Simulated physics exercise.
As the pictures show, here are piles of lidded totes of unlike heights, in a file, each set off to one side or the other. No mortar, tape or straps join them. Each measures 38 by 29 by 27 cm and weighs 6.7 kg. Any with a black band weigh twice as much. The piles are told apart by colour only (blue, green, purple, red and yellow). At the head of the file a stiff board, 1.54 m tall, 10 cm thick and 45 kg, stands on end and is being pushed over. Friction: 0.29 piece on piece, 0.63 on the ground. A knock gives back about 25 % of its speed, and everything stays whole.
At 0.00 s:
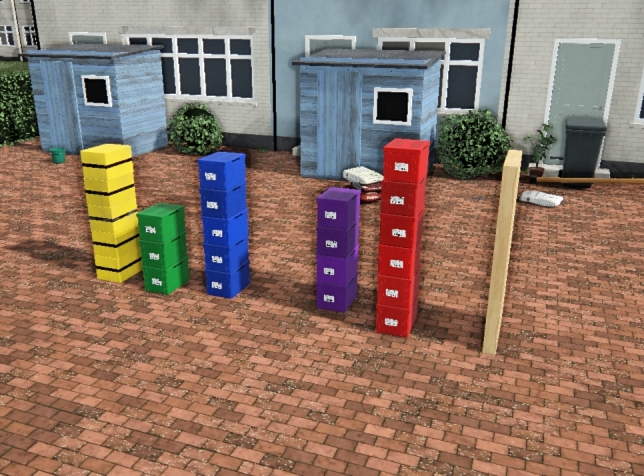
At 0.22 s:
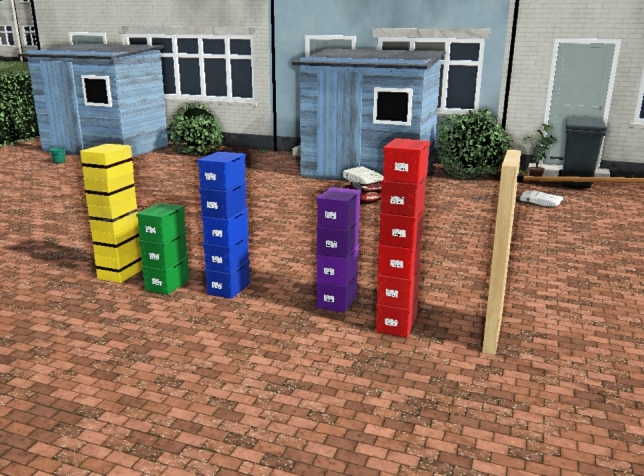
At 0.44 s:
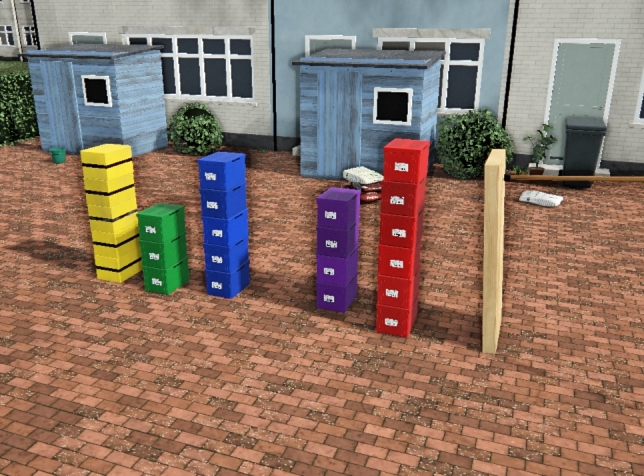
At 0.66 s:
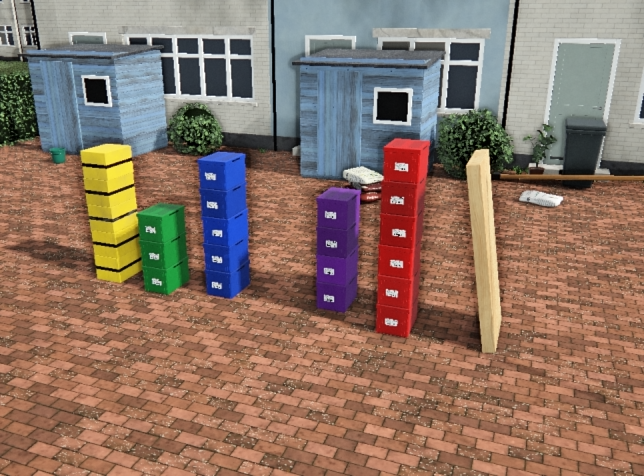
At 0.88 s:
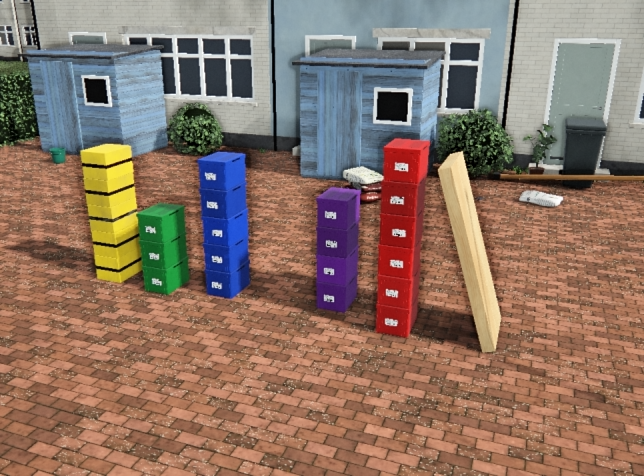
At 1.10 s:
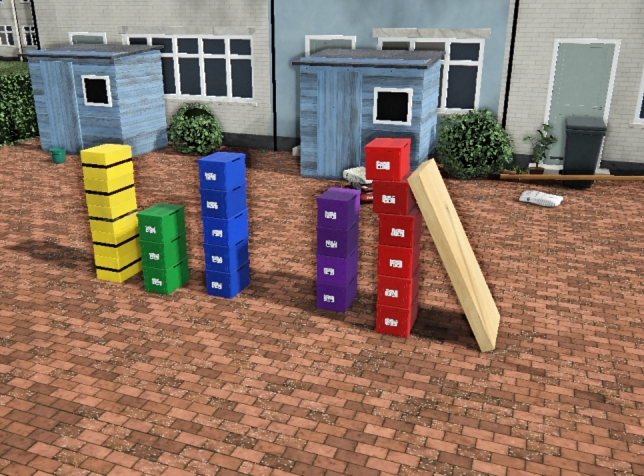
A pale wooden plank standing on end at the right tilts leftward, slowly at first and then further, until it meets the tall red stack and shifts its upper boxes slightly left. Yellow, green, blue and purple stacks stand to the left of the red one, all motionless. The fixed, slightly raised view shows a brick-paved yard with blue sheds, bushes and houses behind.
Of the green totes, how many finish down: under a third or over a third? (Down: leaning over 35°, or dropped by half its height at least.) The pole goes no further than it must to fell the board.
The part is fewer than one in three.
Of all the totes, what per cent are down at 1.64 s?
15 per cent by then.
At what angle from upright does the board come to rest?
About 60°.
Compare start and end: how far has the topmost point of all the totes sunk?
About 25 cm.
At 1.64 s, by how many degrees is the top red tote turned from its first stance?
Some 30°.
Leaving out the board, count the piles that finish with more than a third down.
The count is 2.
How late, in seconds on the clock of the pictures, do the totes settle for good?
Near 3.5 s.
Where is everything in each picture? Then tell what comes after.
In the first picture (each place is the centre of the face we see best), pole end (534, 181) 9 cm short, board 0° from upright; top green tote (150, 229); top purple tote (332, 214); the others all in place.
The second picture shows pole end (521, 179) 9 mm in, board 0° from upright; top green tote (150, 229).
The third picture shows pole end (508, 178) 10 cm in, board 5° from upright; top green tote (150, 229); the others all in place.
The fourth picture shows pole end (498, 177) 18 cm in, stopped, board 10° from upright; top green tote (150, 229); the others all in place.
The fifth picture shows pole end (498, 177) 18 cm in, stopped, board 18° from upright; top green tote (150, 229); the others all in place.
The sixth picture shows pole end (498, 177) 18 cm in, stopped, board 27° from upright; top green tote (150, 229); top red tote (383, 164) moved 15 cm; 2 have shifted.
By 1.64 s, board 49° from upright; none of the 3 green totes down (4 of 23 in all colours); top green tote unmoved; top red tote tilted 34°, 27 cm lower.
By 2.04 s, board 58° from upright; none of the 3 green totes down (5 of 23 in all colours); top green tote unmoved; top red tote on its side.
When it is over (3.7 s), board 59° from upright; none of the 3 green totes down (7 of 23 in all colours); top green tote unmoved; top red tote on its side. That is 0 per cent. In pixels of the last frame, middles, top green tote near (162, 223), top red tote near (146, 307).
